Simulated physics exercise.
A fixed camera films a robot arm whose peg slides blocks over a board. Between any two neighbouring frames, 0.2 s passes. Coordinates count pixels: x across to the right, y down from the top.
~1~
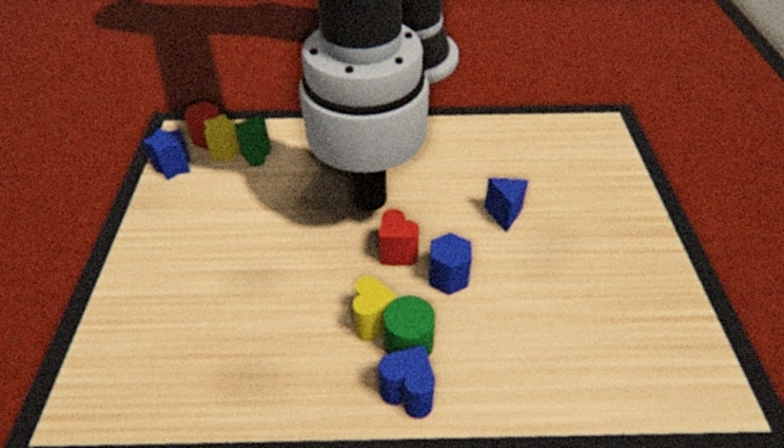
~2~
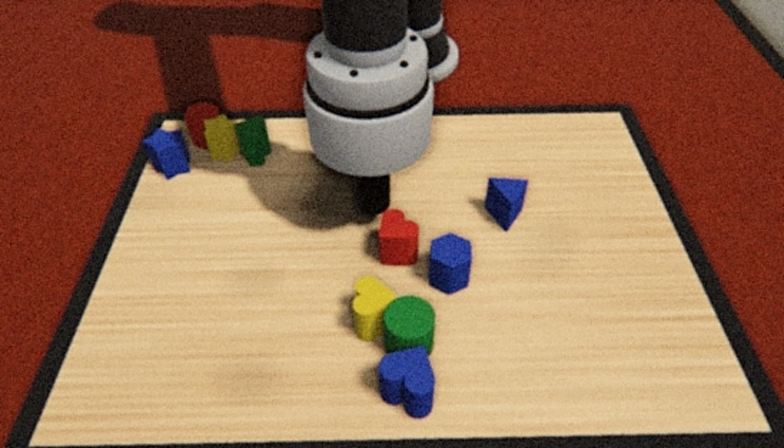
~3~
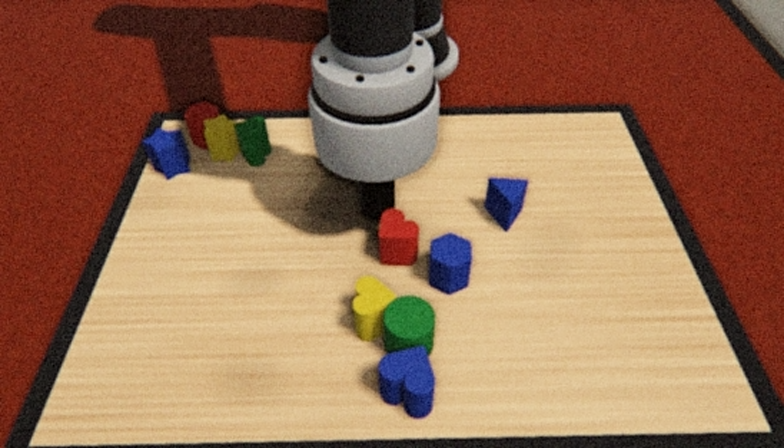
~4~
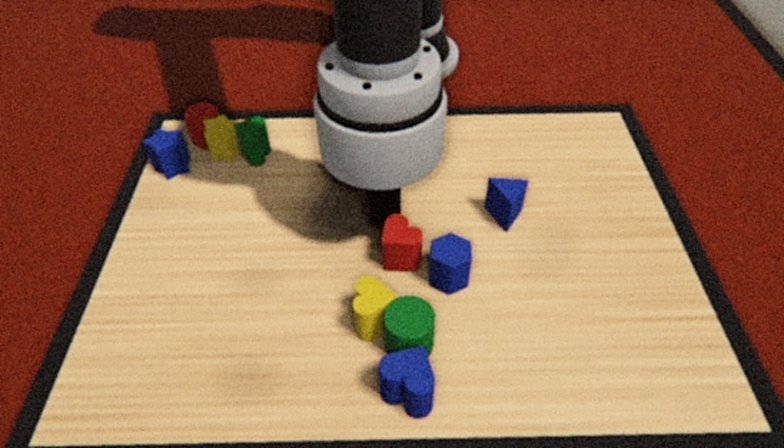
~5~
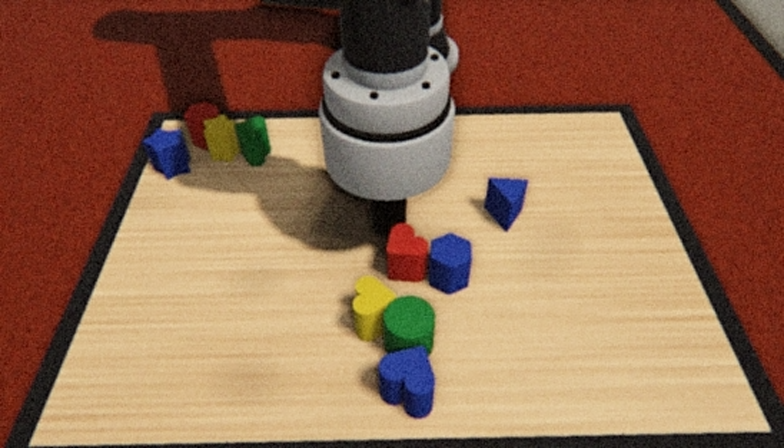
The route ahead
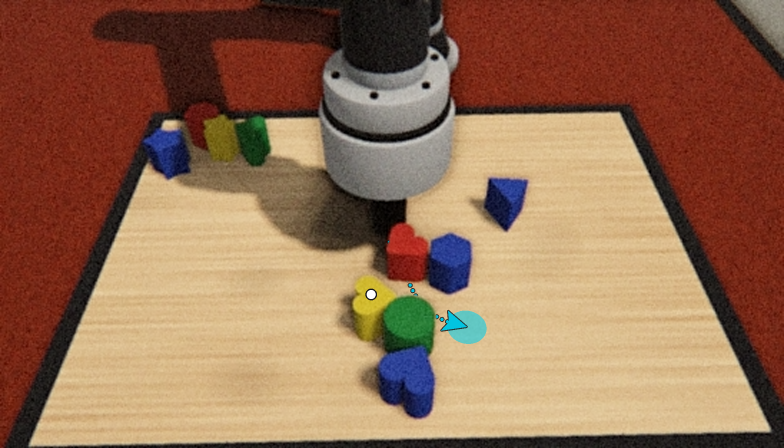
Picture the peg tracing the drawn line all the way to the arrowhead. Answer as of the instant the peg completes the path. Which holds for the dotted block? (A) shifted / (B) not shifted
B: Not shifted.
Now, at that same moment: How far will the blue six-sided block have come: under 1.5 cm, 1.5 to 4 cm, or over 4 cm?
I'd go with under 1.5 cm for this block.
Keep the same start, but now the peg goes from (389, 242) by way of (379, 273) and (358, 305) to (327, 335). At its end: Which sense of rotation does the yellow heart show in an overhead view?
Viewed from above: Anti-clockwise.
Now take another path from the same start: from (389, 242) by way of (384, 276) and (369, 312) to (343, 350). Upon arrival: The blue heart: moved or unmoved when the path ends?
Here the blue heart stays on its spot.
Drawn move, from (389, 242) through (405, 274) and (424, 307) to (467, 327); the dot is on the yellow heart.
The first path, step by step. One third of the way, peg (405, 257); red heart (420, 277).
Two thirds of the way, peg (426, 291); red heart (449, 306), turned 45° clockwise; green round block (410, 326).
At the end, peg (469, 310); yellow heart still; red heart (480, 332), turned 85° clockwise; green round block (410, 326); blue six-sided block still.
